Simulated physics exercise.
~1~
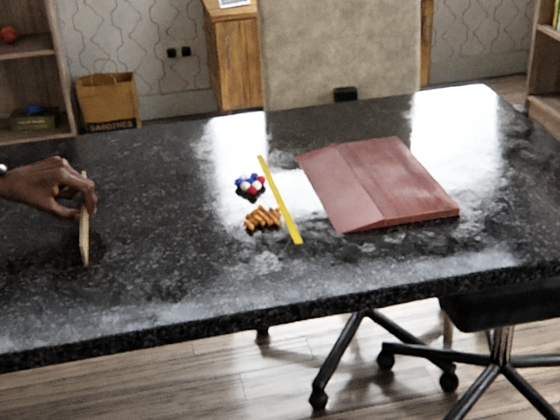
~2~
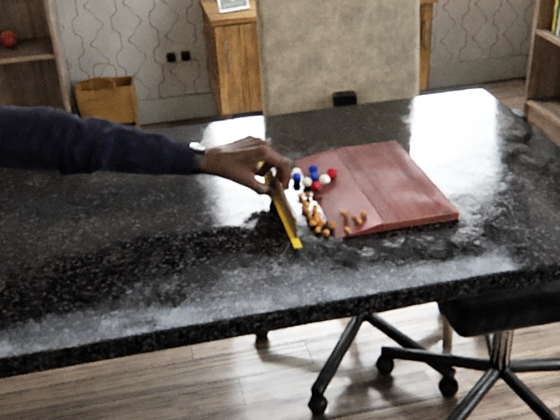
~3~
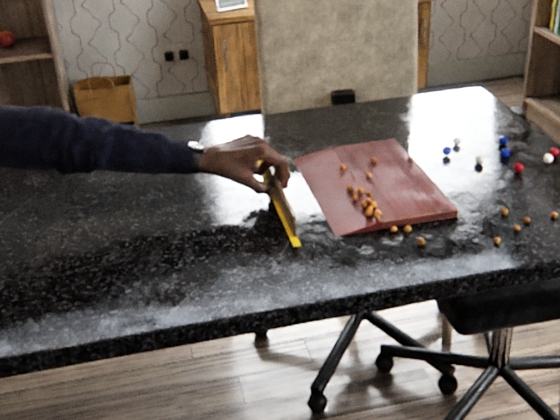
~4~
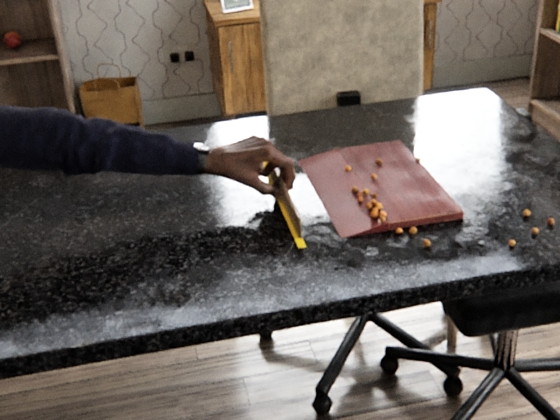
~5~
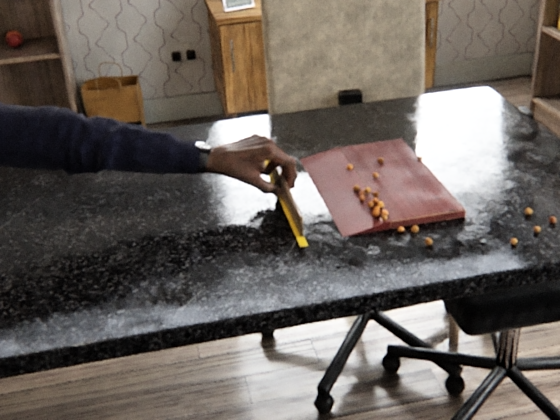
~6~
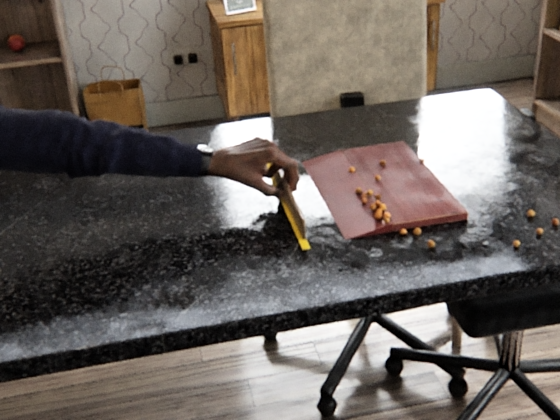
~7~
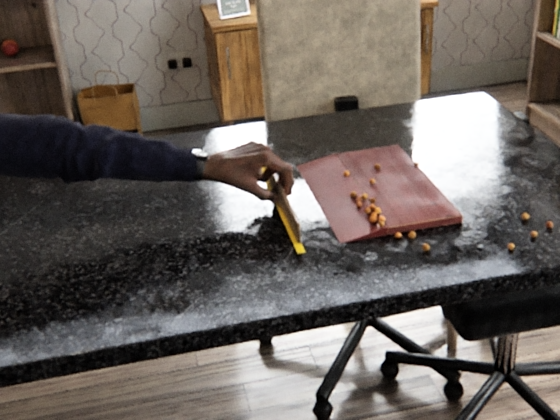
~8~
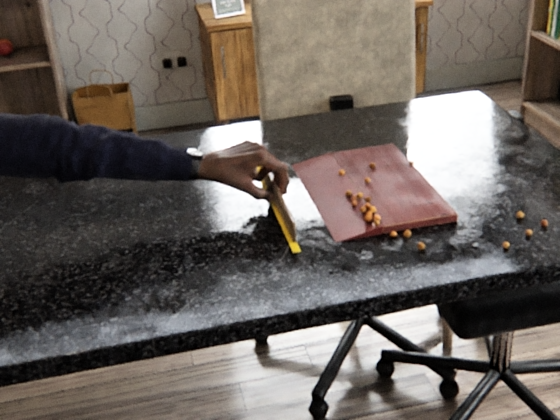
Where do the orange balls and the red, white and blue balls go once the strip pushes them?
Both groups get up on to the reddish slab. Some orange balls stay on it while others go past, and the red, white and blue ones all roll beyond it.
